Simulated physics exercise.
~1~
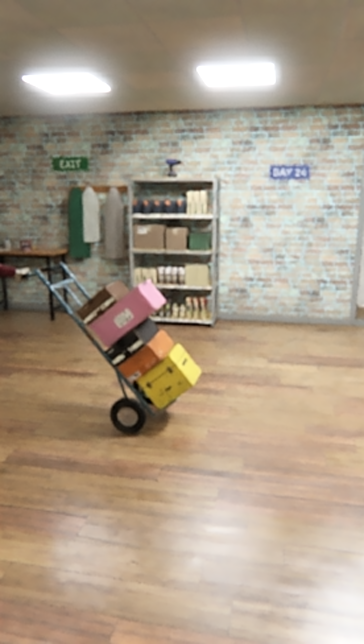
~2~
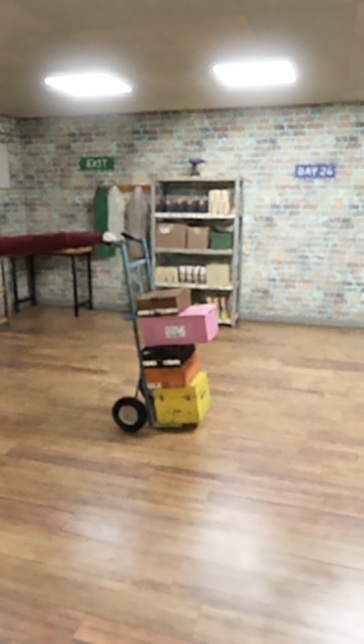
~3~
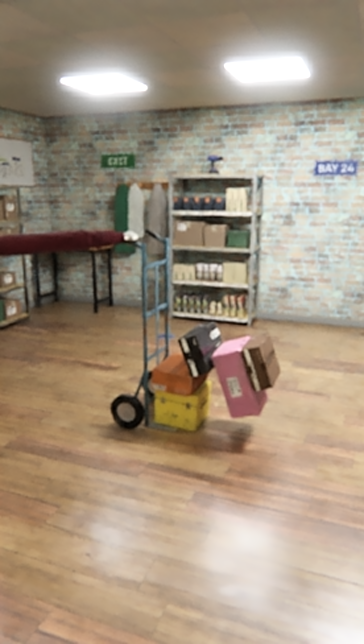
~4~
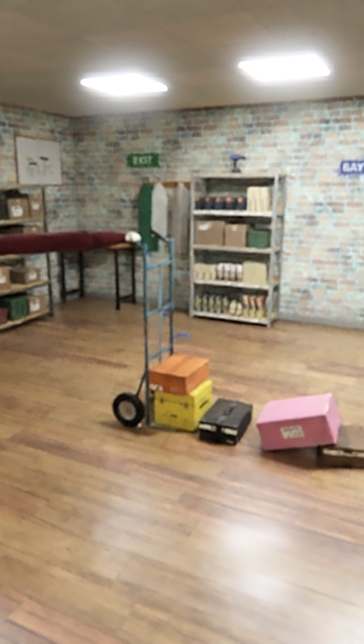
A tilted hand truck stacked with five boxes and containers swings upright and stops, and the brown box, pink tote and black case pitch off to the right, tumbling onto the wooden floor, while the orange box stays atop the yellow toolbox on the plate.
